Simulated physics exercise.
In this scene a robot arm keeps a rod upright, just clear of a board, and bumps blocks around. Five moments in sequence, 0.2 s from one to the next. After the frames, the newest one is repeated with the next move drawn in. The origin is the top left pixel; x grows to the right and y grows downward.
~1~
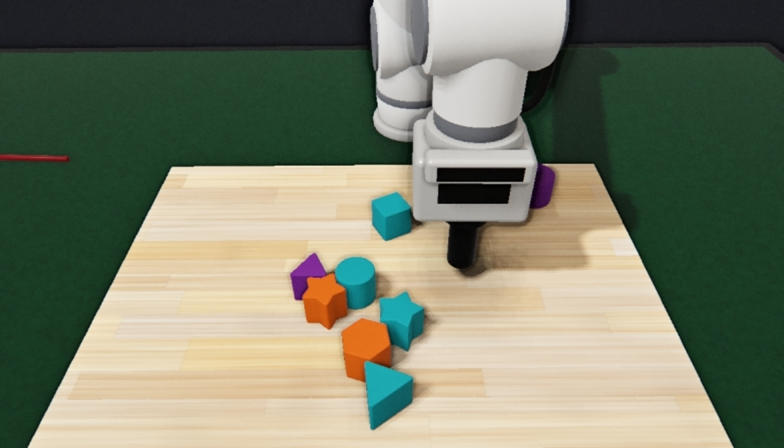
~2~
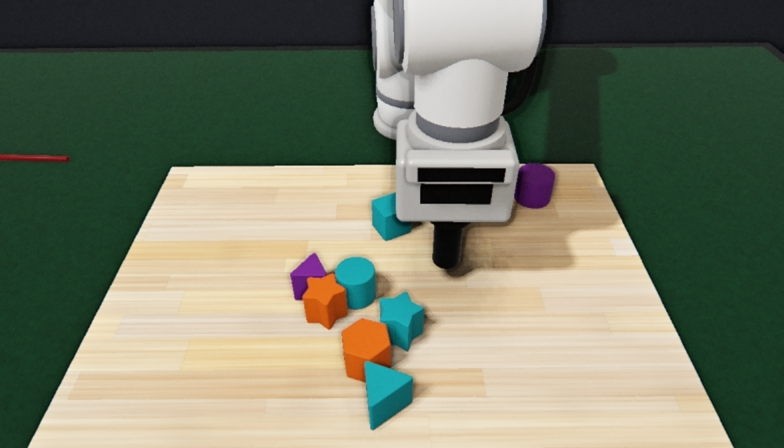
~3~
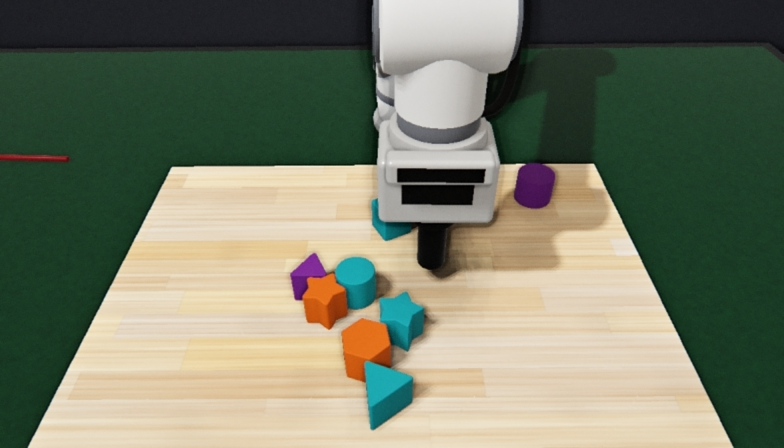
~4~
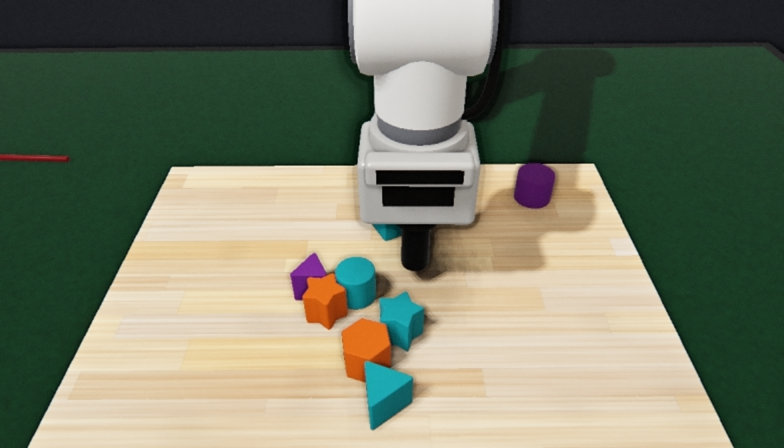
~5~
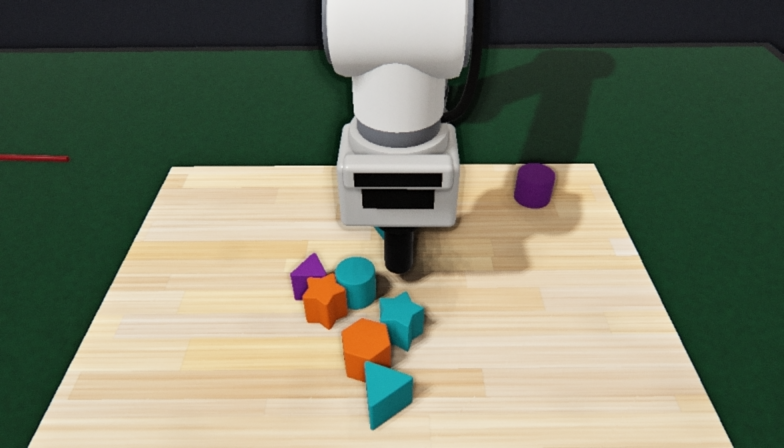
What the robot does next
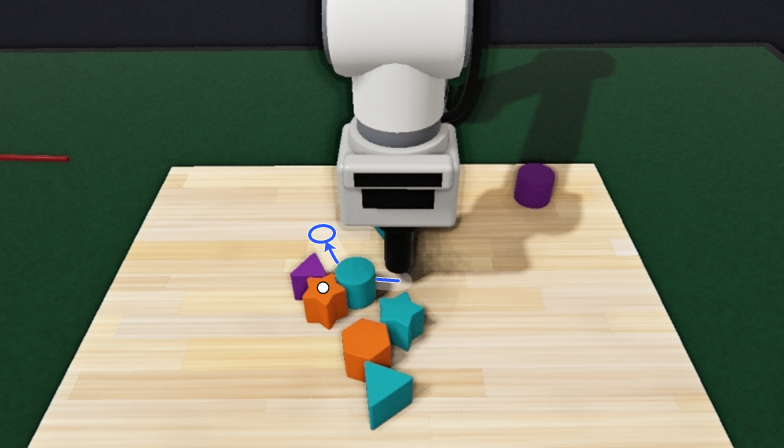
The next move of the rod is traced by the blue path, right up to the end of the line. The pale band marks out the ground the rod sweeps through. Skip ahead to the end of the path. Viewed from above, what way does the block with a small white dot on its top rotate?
From the top: Counterclockwise.
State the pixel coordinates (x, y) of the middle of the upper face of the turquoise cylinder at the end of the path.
It should be at (333, 270) by then.
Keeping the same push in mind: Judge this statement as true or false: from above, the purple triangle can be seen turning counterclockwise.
That claim is false.
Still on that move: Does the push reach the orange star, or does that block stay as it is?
By the last moment of the path, the orange star has shifted.
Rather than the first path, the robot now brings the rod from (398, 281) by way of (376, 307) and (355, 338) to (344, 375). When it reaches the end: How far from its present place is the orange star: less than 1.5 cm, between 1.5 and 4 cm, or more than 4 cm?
My answer is that it shifts 1.5 to 4 cm.
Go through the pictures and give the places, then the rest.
Lower end of the rod at (460, 261), tops of blocks, purple triangle at (310, 267), orange star at (323, 288), turquoise cylinder at (355, 270), turquoise star at (400, 308), in the first frame.
Rod at (446, 261), blocks as before, in the second frame.
Rod at (431, 262), blocks as before, in the third frame.
Rod at (415, 263), blocks as before, in the fourth frame.
Rod at (398, 266), purple triangle at (310, 267), orange star at (323, 288), turquoise cylinder at (355, 270), turquoise star at (400, 308), in the fifth frame.
The drawn path runs from (398, 281) over (359, 276) and (334, 257) to (322, 234); the dot is on the orange star.
On the path given first. One third of the way, rod at (358, 261); purple triangle at (304, 267), turned 20° clockwise; orange star at (312, 296), turned 25° anticlockwise; turquoise cylinder at (336, 271).
Two thirds of the way, rod at (332, 241); purple triangle at (301, 268), turned 25° clockwise; orange star at (311, 297), turned 30° anticlockwise; turquoise cylinder at (333, 270).
At the end, rod at (320, 219); purple triangle at (301, 268), turned 25° clockwise; orange star at (311, 297), turned 30° anticlockwise; turquoise cylinder at (333, 270); turquoise star not moved.
